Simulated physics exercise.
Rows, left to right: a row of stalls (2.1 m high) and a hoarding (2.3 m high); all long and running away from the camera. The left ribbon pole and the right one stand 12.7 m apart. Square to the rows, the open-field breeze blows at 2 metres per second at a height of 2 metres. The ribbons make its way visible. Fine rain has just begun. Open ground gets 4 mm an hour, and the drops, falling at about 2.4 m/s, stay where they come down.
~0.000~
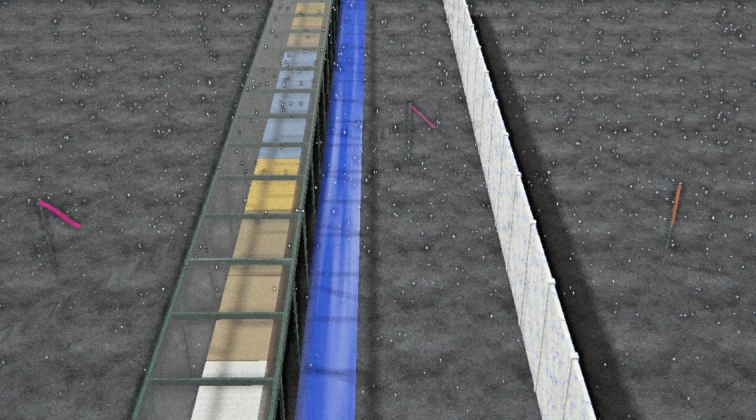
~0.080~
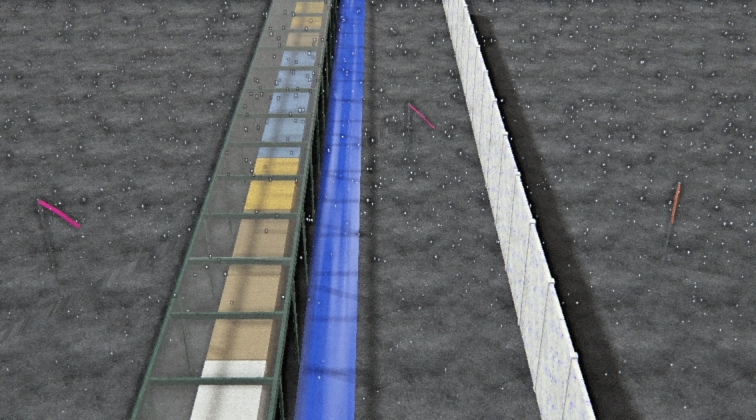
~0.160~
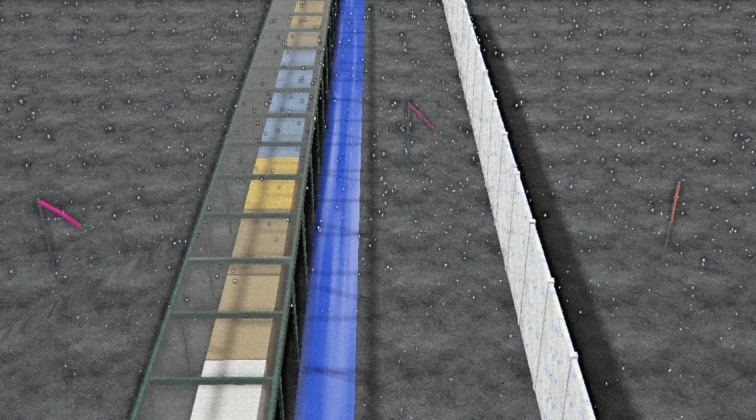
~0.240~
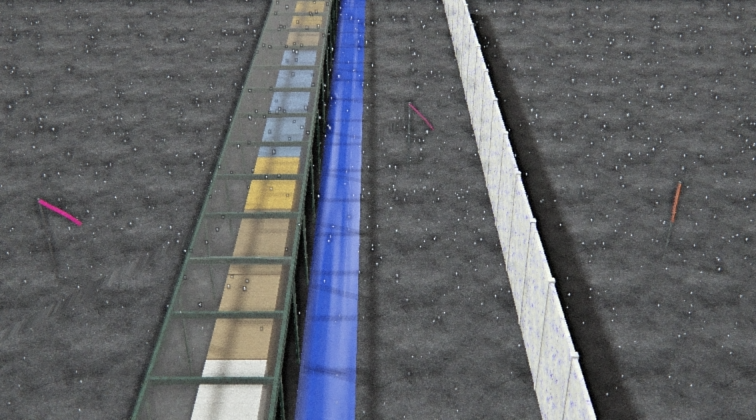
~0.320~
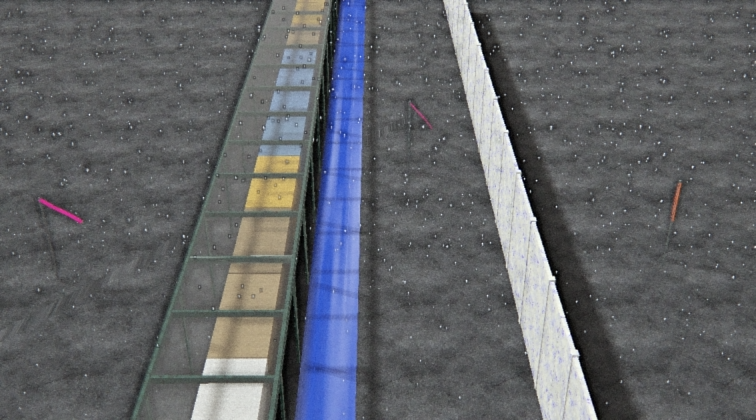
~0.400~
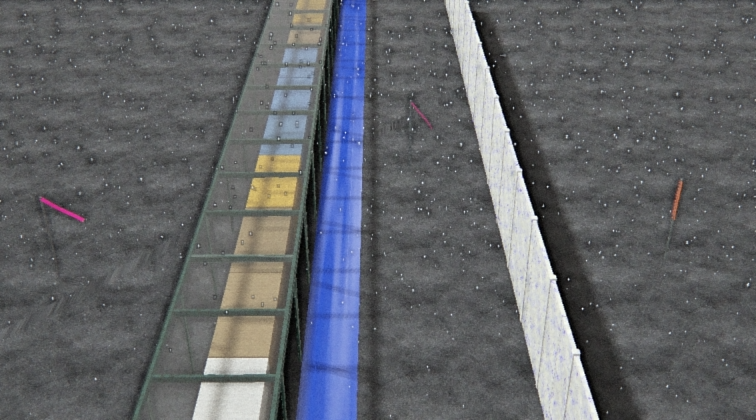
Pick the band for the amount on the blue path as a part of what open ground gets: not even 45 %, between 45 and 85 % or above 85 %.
Not even 45 %.
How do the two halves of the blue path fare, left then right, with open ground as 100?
Estimate: Left close to 0 %, right close to 35 %.
10 minutes on, 0.1 mm on the blue path, 0.7 mm in the open.
30 minutes on, 0.4 mm on the blue path, 2.0 mm in the open.
60 minutes on, 0.7 mm on the blue path, 4.0 mm in the open, so the blue path has 18 % of the open amount; the left half of it has 0 %, the right half 36 %.
